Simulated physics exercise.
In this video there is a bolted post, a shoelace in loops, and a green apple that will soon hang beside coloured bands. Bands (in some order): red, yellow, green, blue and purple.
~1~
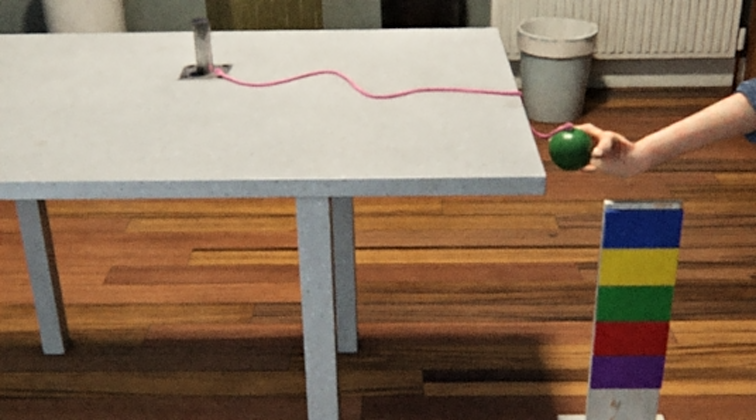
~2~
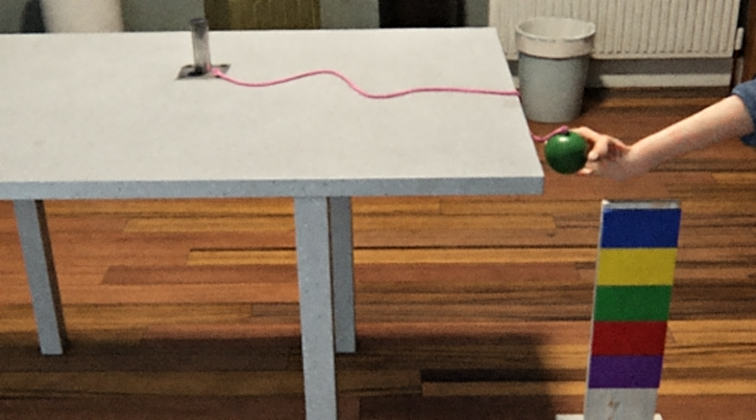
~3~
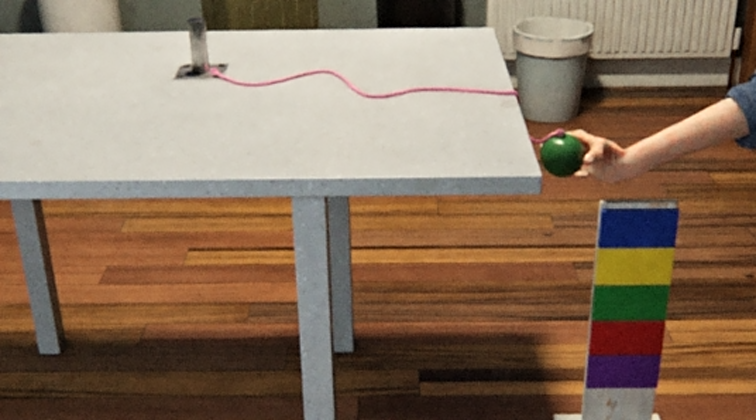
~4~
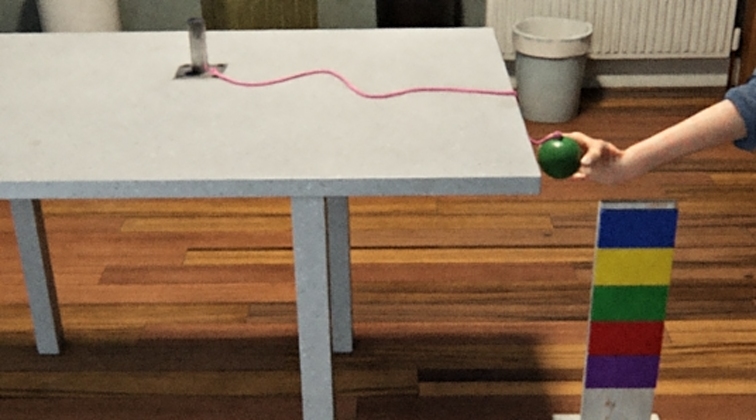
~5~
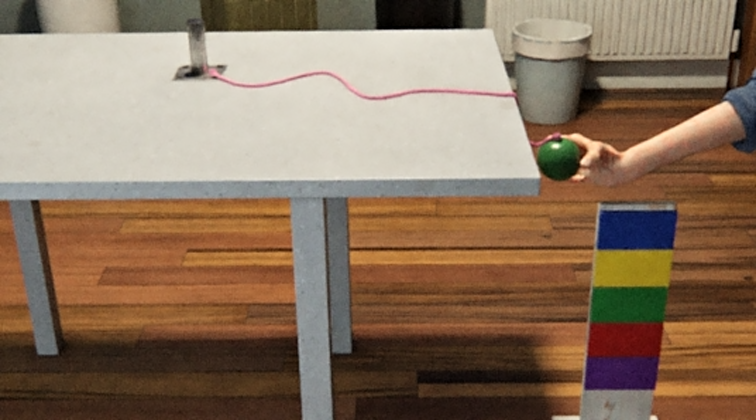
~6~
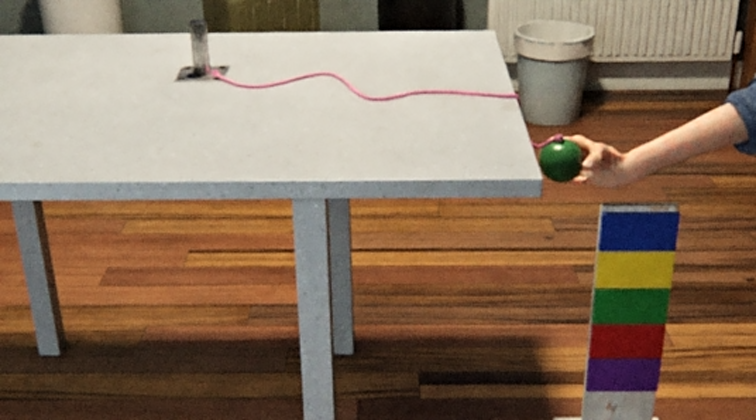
In a room with a wooden floor, a hand holds a green ball tied to a pink cord beside a pale table's right edge, above a colour-banded board, and shifts it slightly left and down while the cord stays slack.
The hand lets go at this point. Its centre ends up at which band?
At the yellow one.
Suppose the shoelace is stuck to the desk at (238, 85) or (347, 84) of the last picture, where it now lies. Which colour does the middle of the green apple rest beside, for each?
Going through them one at a time, the answers are yellow; blue.
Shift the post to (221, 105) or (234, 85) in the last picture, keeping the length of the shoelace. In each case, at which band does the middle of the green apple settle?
Case by case: Green, then green.
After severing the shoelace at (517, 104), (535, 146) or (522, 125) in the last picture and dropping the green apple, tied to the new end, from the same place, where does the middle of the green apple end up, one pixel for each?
In that order: (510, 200), (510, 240) and (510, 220).
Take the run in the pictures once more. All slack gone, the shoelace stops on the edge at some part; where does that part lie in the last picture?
You'd find it at roughly (436, 92).
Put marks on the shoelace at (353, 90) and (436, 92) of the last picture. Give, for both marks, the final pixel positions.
(413, 87), then (515, 99).
Soon after, apple near (495, 262); level with yellow.
Then, apple near (518, 264); level with yellow.
At rest, apple near (511, 264); level with yellow. At yellow.
